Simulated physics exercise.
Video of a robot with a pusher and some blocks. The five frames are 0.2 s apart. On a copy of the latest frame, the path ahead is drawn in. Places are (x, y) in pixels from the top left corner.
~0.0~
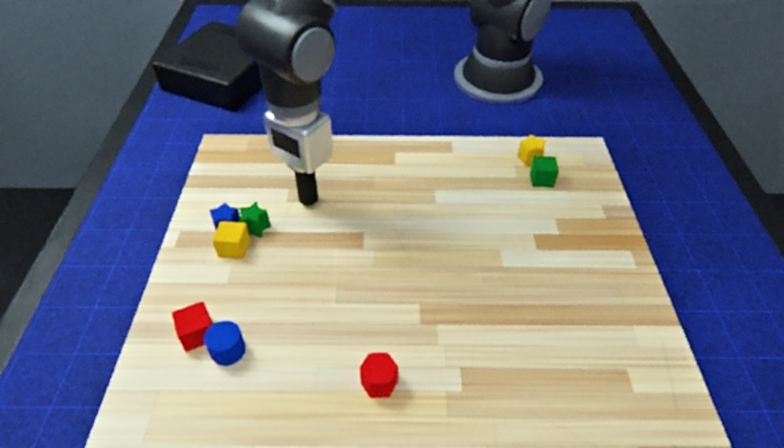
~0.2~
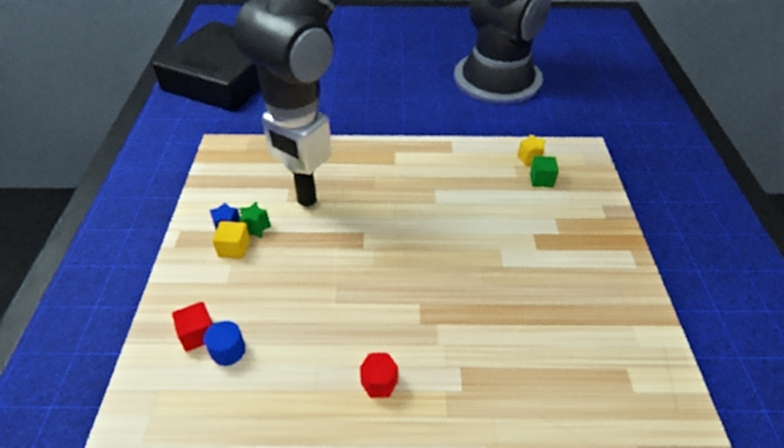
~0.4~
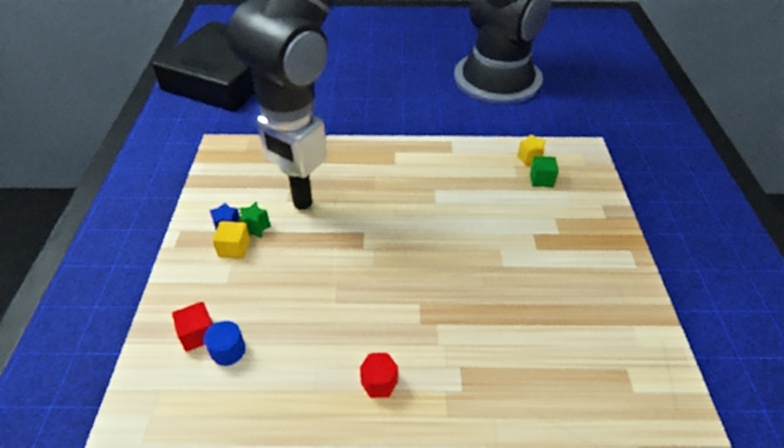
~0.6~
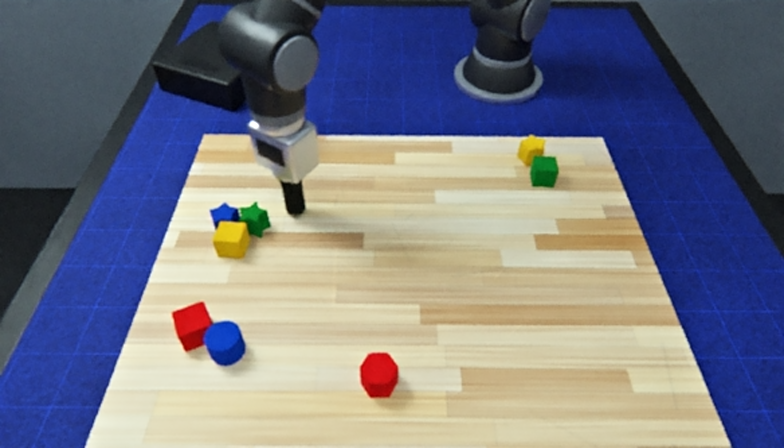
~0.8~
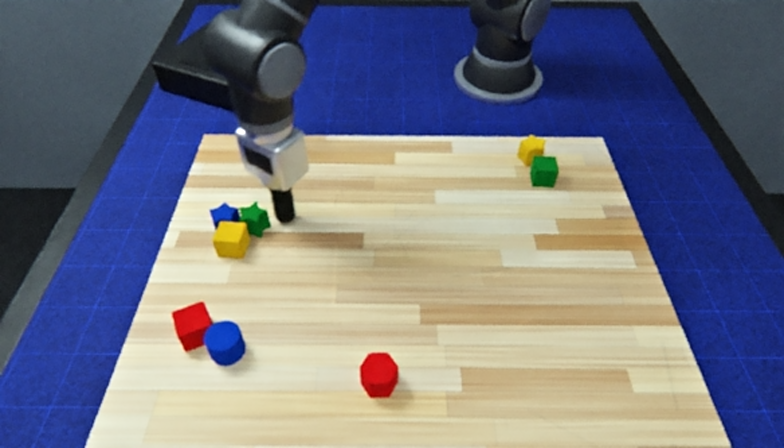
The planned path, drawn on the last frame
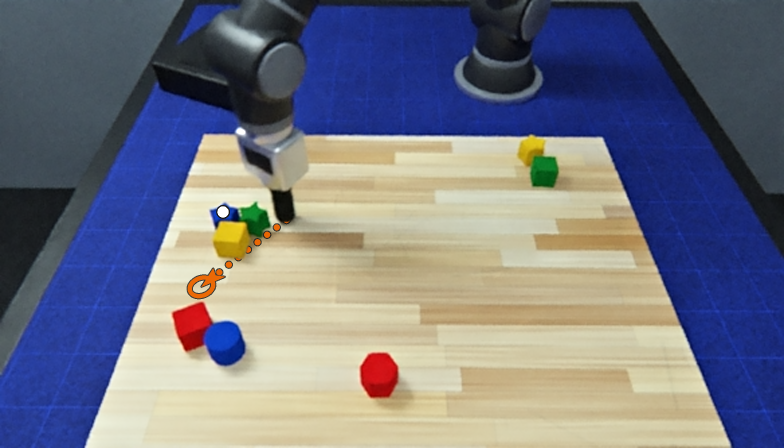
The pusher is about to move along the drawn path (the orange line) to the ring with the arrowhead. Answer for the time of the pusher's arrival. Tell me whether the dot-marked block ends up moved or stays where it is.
It shifts position.
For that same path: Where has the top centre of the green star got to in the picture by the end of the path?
Its top middle will sit at (230, 222).
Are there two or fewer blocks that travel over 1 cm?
I believe not.
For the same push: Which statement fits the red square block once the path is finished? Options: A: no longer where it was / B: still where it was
My answer is option B.
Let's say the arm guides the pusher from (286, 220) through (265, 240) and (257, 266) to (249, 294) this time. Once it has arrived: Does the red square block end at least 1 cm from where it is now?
No, that is not how it ends up.
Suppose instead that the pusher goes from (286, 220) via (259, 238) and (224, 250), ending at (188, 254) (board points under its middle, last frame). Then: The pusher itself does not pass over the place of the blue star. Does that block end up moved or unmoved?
It does get moved.
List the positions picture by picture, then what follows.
Pusher's lower end at (309, 199); red square block at (191, 318); blue star at (223, 212); yellow square block at (229, 231); green star at (252, 212), in the first frame.
Pusher at (307, 200); blocks still, in the second frame.
Pusher at (303, 203); blocks still, in the third frame.
Pusher at (296, 208); blocks still, in the fourth frame.
Pusher at (286, 215); red square block at (191, 318); blue star at (223, 212); yellow square block at (229, 231); green star at (252, 212), in the fifth frame.
Drawn move, from (286, 220) directly to (202, 287); the dot is on the blue star.
The first path, step by step. One third of the way, pusher at (258, 236); blue star at (213, 211), turned 25° clockwise; yellow square block at (211, 240), turned 20° anticlockwise; green star at (233, 219), turned 50° clockwise.
Two thirds of the way, pusher at (230, 258); blue star at (213, 210), turned 25° clockwise; yellow square block at (200, 242), turned 15° anticlockwise; green star at (230, 222), turned 100° clockwise.
At the end, pusher at (200, 282); red square block still; blue star at (213, 210), turned 25° clockwise; yellow square block at (192, 246), turned 25° clockwise; green star at (230, 222), turned 100° clockwise.
